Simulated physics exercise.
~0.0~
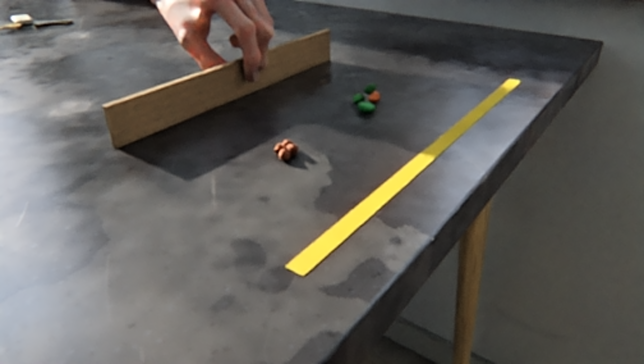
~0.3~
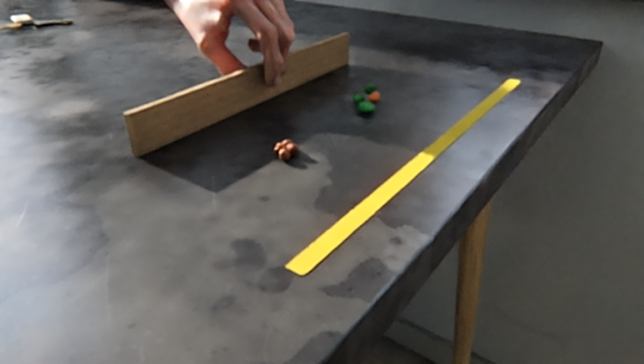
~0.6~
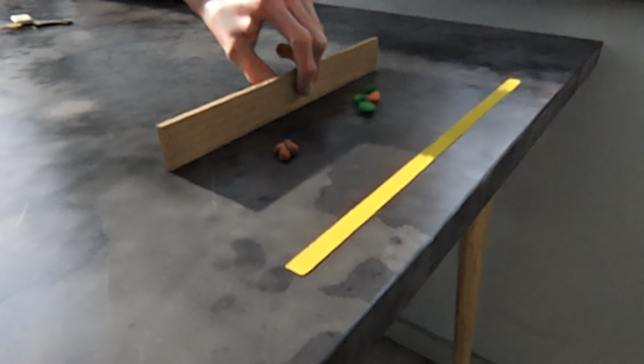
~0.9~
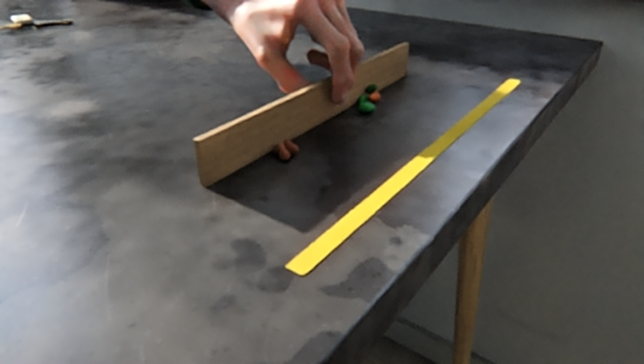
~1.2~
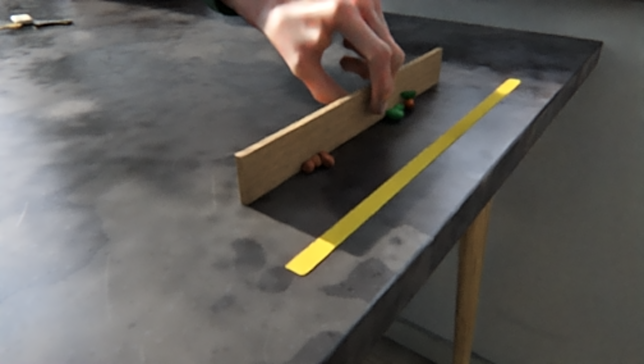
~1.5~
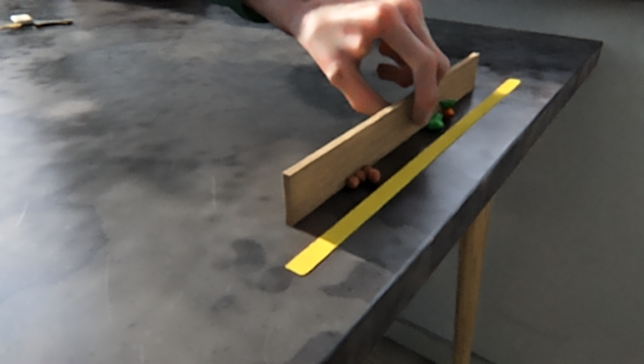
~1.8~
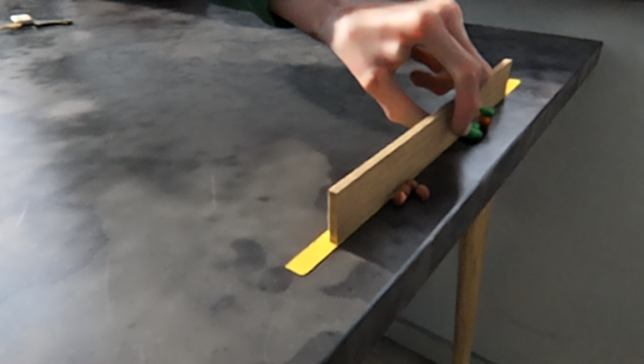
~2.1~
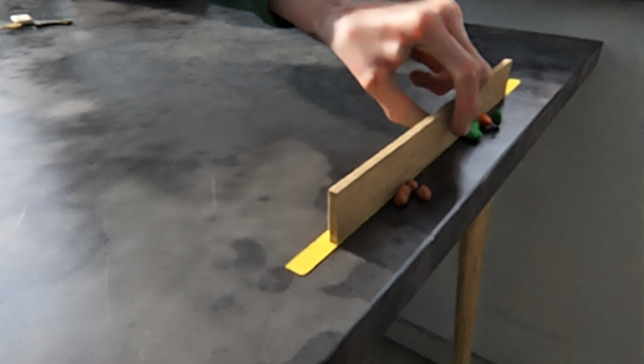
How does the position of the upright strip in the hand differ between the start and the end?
At the start it stands well to the left of the yellow tape, behind the two small clusters. By the end it has moved right and rests on the tape, near the table's edge.
